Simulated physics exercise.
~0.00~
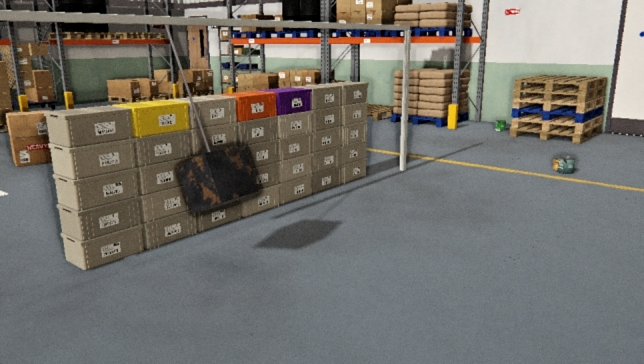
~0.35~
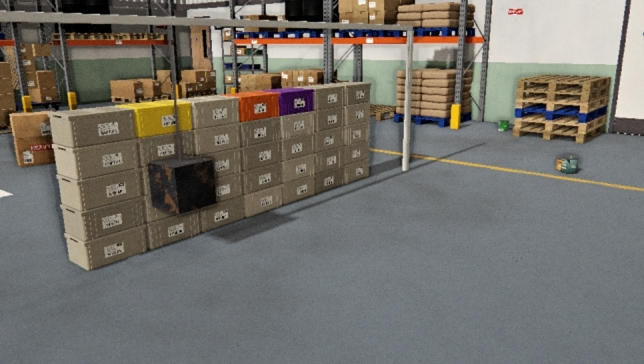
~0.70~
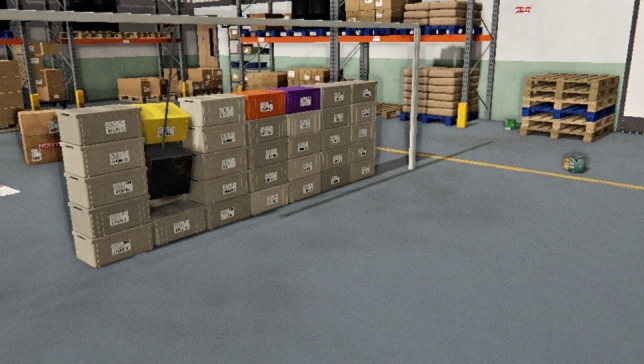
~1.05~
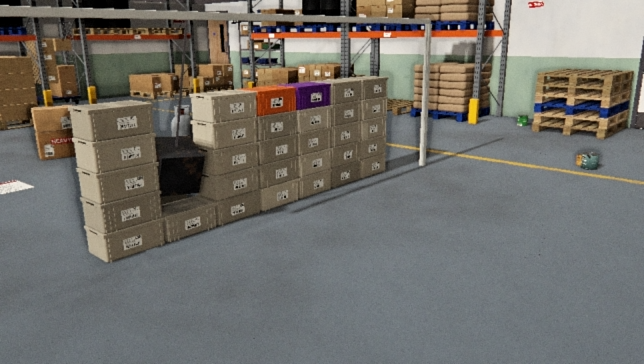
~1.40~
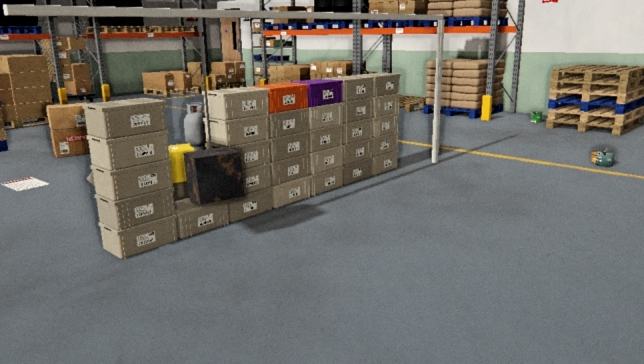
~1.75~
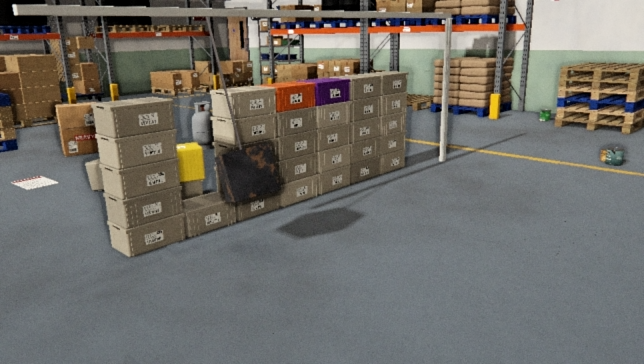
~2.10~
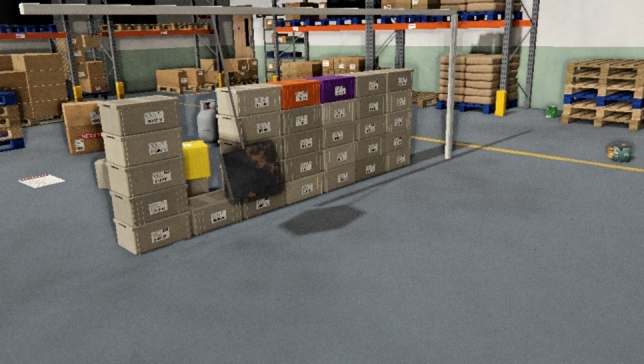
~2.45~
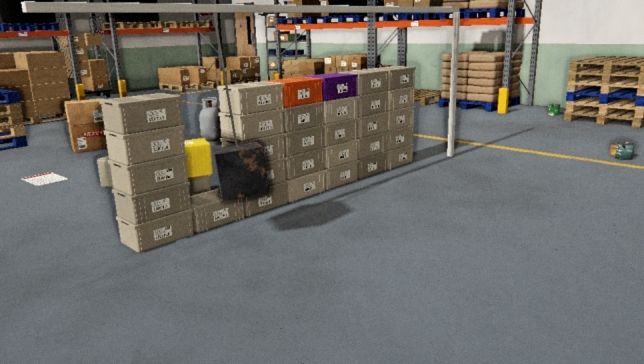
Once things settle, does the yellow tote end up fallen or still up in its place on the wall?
The yellow tote falls. It drops from the top row as the wall opens up beneath it and ends on its side, visible through the gap.
In a warehouse, a dark, scuffed block on a line swings into a wall of stacked totes, knocking a gap near the left end. The yellow tote drops behind the gap onto its side while the block keeps swinging and the orange and purple totes stay in place.
